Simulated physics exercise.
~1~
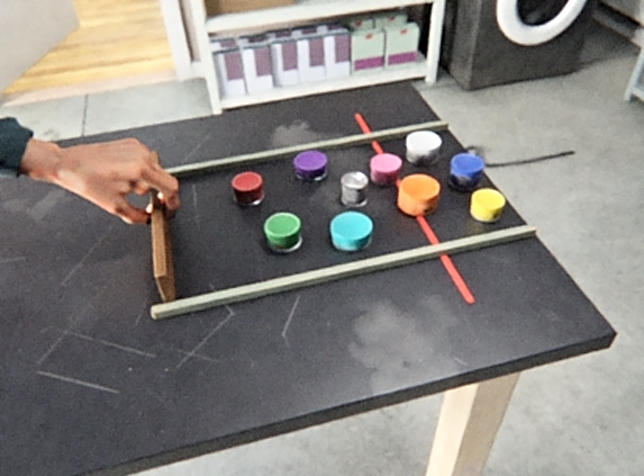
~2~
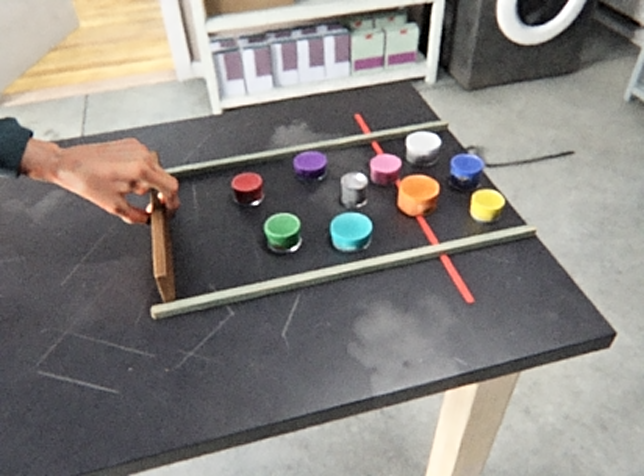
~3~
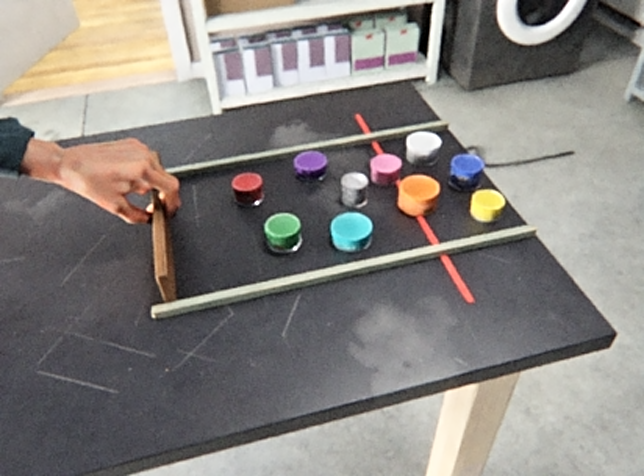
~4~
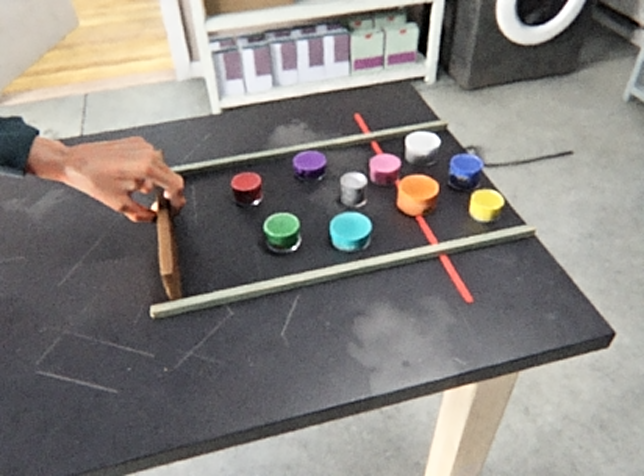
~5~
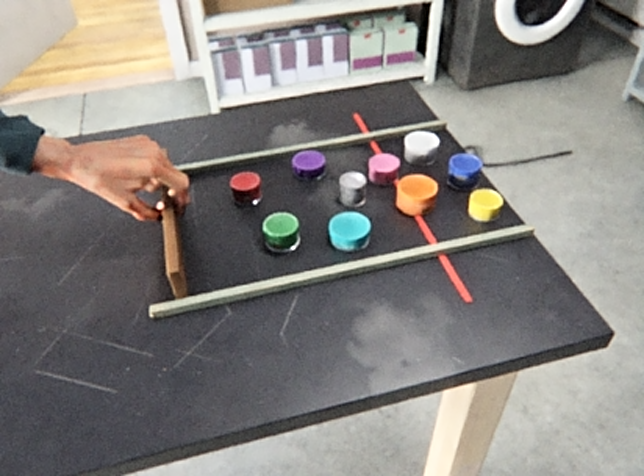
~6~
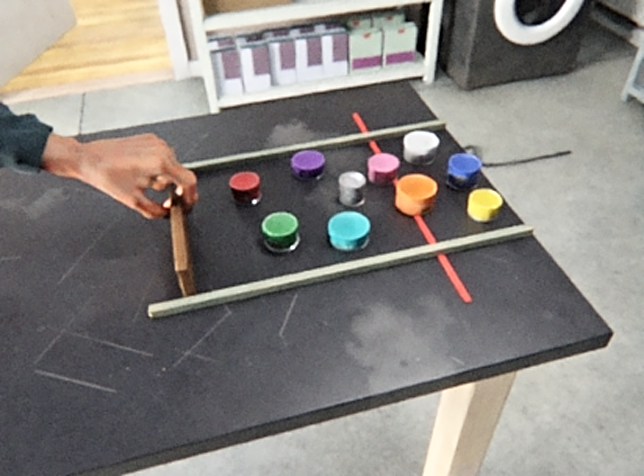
On a dark tabletop, a hand sliding a wooden board slightly right between two rails, with colourful little pots sitting still.
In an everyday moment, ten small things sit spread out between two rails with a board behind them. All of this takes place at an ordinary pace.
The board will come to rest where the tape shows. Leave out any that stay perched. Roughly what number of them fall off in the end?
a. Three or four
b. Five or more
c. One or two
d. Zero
The answer is d.
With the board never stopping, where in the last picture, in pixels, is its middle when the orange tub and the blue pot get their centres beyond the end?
Near (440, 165), then near (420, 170).
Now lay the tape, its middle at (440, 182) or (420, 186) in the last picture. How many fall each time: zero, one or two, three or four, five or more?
First spot, one to two; second spot, not one.
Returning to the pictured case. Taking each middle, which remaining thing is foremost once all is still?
That's the blue pot.
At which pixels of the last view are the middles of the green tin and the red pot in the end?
Green tin: (428, 199); red pot: (403, 162).
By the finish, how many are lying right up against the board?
5.
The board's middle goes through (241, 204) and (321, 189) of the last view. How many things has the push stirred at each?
It comes to 1 for the first spot, 4 for the other.
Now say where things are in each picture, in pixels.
In the first picture, blue pot (466, 172); yellow pot (487, 206); white tin (423, 149); board (161, 221); tape (403, 190).
In the second picture, yellow pot (487, 207); pink tin (385, 171).
In the third picture, white tin (423, 149); grey tin (355, 191).
In the fourth picture, blue pot (465, 173); green tin (283, 233).
In the fifth picture, yellow pot (485, 206); purple pot (309, 166).
In the sixth picture, blue pot (464, 172); yellow pot (484, 206); white tin (421, 148); board (179, 216); tape (400, 189).
Early on, none off yet; blue pot at rest near (464, 172); yellow pot at rest near (484, 206); white tin at rest near (421, 148).
Finally, the number that fall off is zero.
